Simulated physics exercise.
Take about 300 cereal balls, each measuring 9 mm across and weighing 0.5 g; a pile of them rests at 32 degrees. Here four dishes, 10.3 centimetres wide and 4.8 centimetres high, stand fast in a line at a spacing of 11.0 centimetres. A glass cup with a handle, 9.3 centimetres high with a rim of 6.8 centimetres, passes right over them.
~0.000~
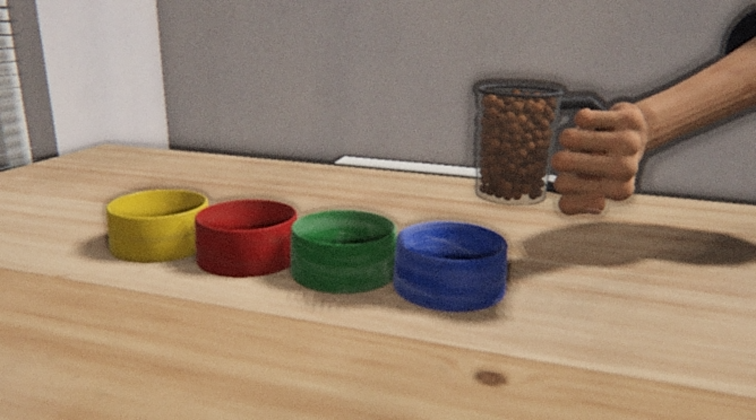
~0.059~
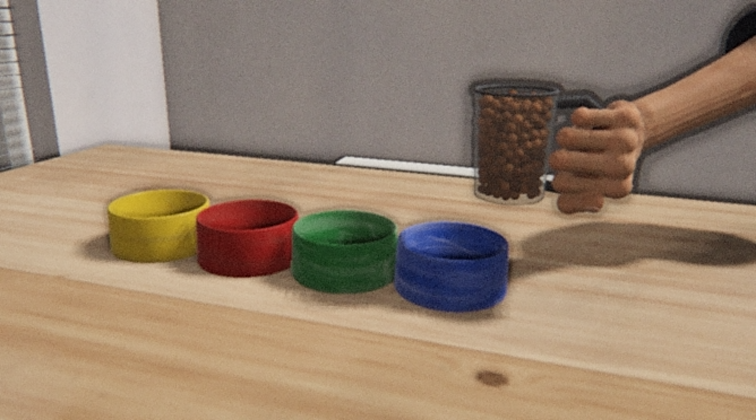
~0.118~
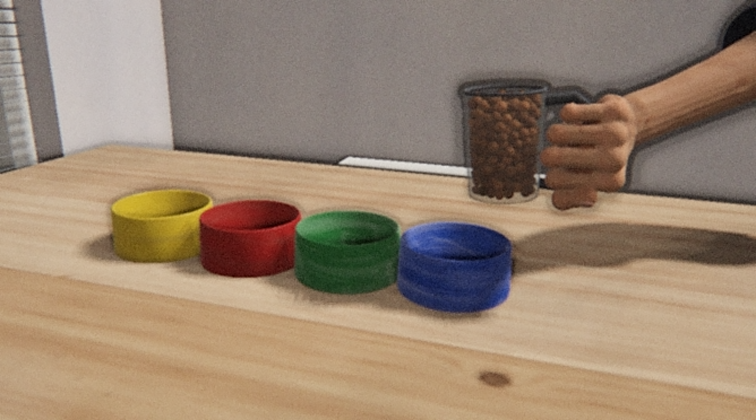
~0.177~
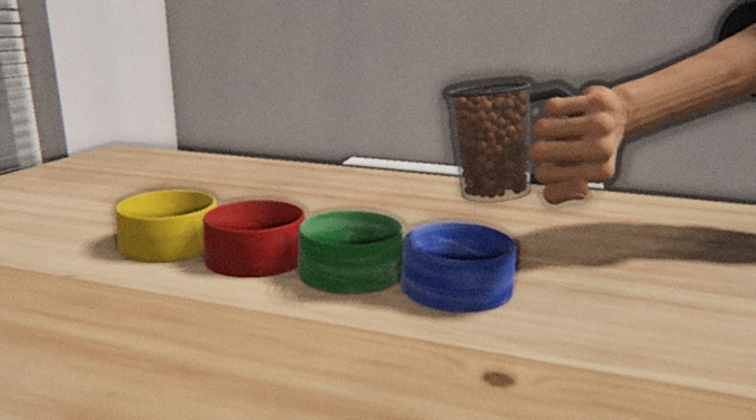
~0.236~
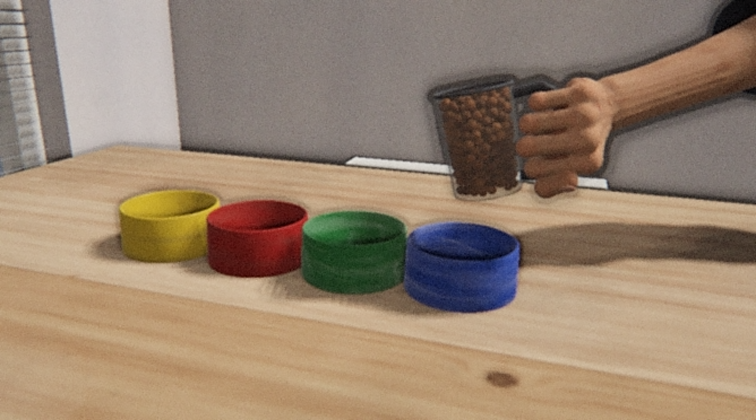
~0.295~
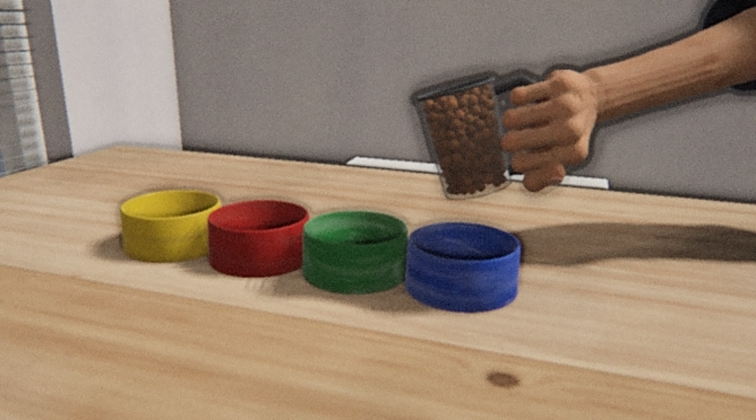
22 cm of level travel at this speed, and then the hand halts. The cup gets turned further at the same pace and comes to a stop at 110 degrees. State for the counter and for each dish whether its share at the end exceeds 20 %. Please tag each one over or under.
Red - over; blue - under; green - under; yellow - under; counter - under.
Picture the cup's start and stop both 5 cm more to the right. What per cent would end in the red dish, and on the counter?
In that case the red dish gets 90 and the counter 10.
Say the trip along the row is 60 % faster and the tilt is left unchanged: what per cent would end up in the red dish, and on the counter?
Red: 100; counter: 0.
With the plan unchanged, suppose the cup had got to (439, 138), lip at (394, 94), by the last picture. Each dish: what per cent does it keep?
Red: 100 / blue: 0 / green: 0 / yellow: 0.
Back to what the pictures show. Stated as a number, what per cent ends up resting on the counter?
The answer is roughly 0 per cent.
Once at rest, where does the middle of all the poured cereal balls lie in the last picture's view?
Near (254, 235).
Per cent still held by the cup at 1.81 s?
Around 45 in a hundred.
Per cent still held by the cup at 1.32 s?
Around 90 percent.
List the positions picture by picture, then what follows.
Cup at (515, 144), tilt 0 degrees, lip at (480, 89), moved 0.0 cm; middle of the pieces at (519, 146); blue dish at (452, 240); green dish at (344, 227); red dish at (247, 215); yellow dish at (158, 204), in the first picture.
Cup at (512, 144), tilt 1 degrees, lip at (476, 89), moved 0.3 cm; middle of the pieces at (516, 145), in the second picture.
Cup at (504, 143), tilt 4 degrees, lip at (465, 91), moved 1.3 cm; middle of the pieces at (508, 145), in the third picture.
Cup at (492, 142), tilt 8 degrees, lip at (450, 93), moved 2.7 cm; middle of the pieces at (497, 143), in the fourth picture.
Cup at (480, 141), tilt 13 degrees, lip at (435, 96), moved 4.0 cm; middle of the pieces at (485, 142), in the fifth picture.
Cup at (467, 140), tilt 17 degrees, lip at (419, 98), moved 5.4 cm; middle of the pieces at (471, 140); blue dish at (463, 241); green dish at (356, 227); red dish at (259, 215); yellow dish at (171, 204). The cup turns about 70 degrees a second and travels 23 cm a second, in the sixth picture.
After 0.91 s, tilt 61 degrees; cup holds 100 %.
Then, at 1.32 s, tilt 90 degrees; cup holds 90 %, red 10 %.
After 1.81 s, tilt 110 degrees; cup holds 45 %, red 50 %.
In the end, at 3.2 s, red 100 %, blue 0 %, green 0 %, yellow 0 %, counter 0 %.
